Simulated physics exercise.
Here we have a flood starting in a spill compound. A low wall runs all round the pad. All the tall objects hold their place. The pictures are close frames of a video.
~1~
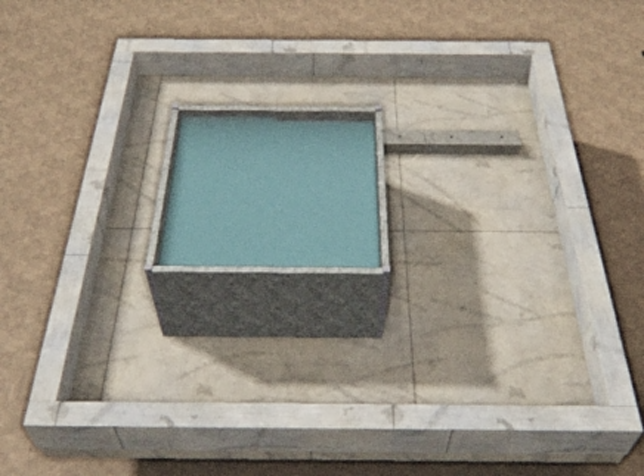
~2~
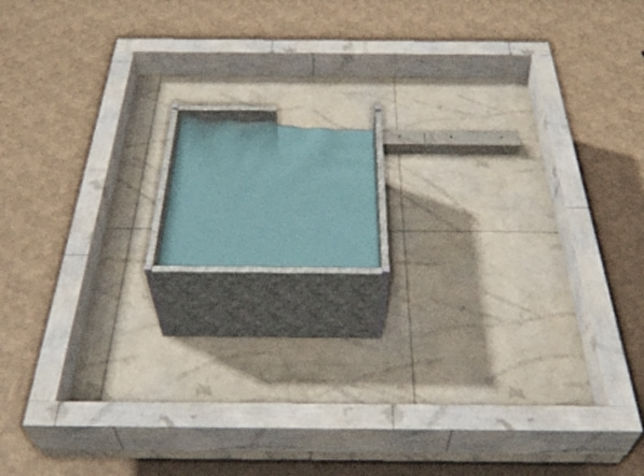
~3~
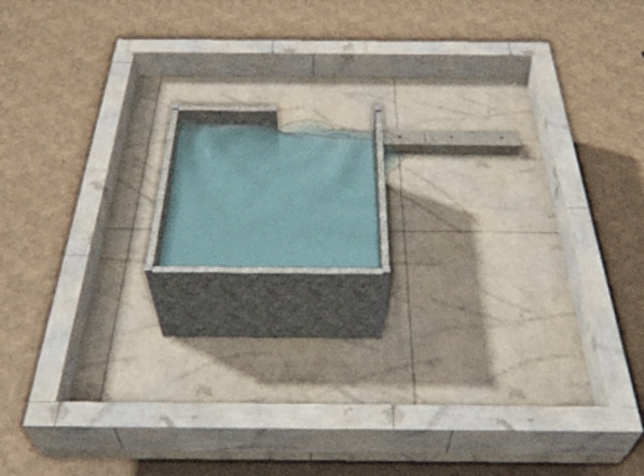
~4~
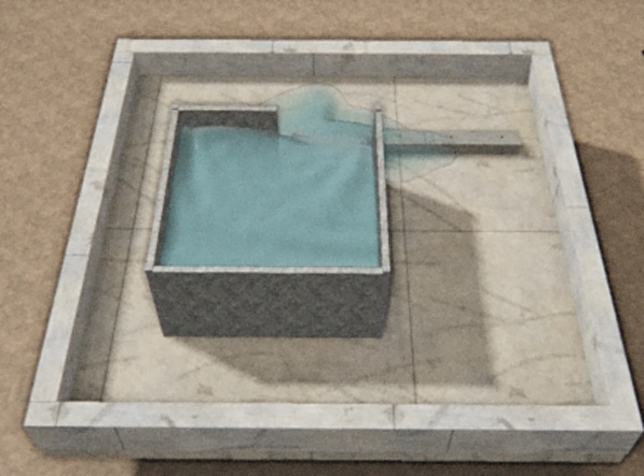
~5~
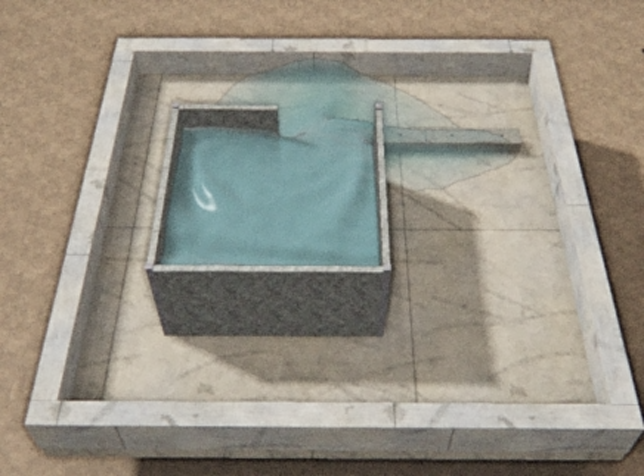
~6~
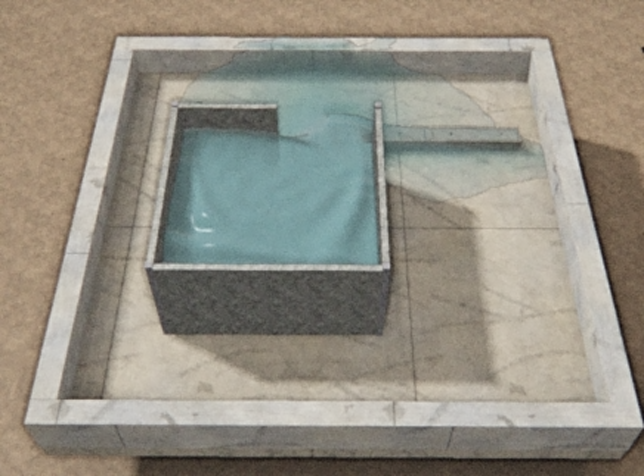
In a walled stone pad on sandy ground, a square grey tank stands full of still, blue-green water. Part of its far wall disappears, and the water ripples and pours out through the gap. It spreads in a thin sheet over the pad behind the tank and rightward around a low straight barrier.
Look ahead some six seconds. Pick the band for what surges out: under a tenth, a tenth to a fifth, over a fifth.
It loses under a tenth.
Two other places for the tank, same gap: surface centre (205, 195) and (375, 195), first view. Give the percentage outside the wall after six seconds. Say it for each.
About 8 and 4 per cent.
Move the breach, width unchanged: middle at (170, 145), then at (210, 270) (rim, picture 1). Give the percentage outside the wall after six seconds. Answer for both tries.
Near 16 and 20 in a hundred.
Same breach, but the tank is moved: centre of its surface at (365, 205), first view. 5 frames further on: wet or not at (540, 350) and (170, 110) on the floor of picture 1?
In turn: Not flooded, awash.
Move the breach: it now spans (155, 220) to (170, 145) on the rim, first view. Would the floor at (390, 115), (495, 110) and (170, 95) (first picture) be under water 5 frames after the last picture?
One after the other: Clear, clear, under water.
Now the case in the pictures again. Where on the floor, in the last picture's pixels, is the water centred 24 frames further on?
Roughly at (316, 212).
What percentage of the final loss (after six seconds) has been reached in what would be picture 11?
About 15 per cent.
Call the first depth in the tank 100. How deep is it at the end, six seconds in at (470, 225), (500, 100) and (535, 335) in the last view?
In that order: 6, 18 and 14 per cent.
A moment on, water covers 40 % of the floor; the low wall has let 0 % over.
Next, water covers 40 % of the floor; the low wall has let 1 % over.
Then, water covers 60 % of the floor; the low wall has let 5 % over.
Later, water covers 75 % of the floor; the low wall has let 6 % over.
In the end, water covers 80 % of the floor; the low wall has let 6 % over.
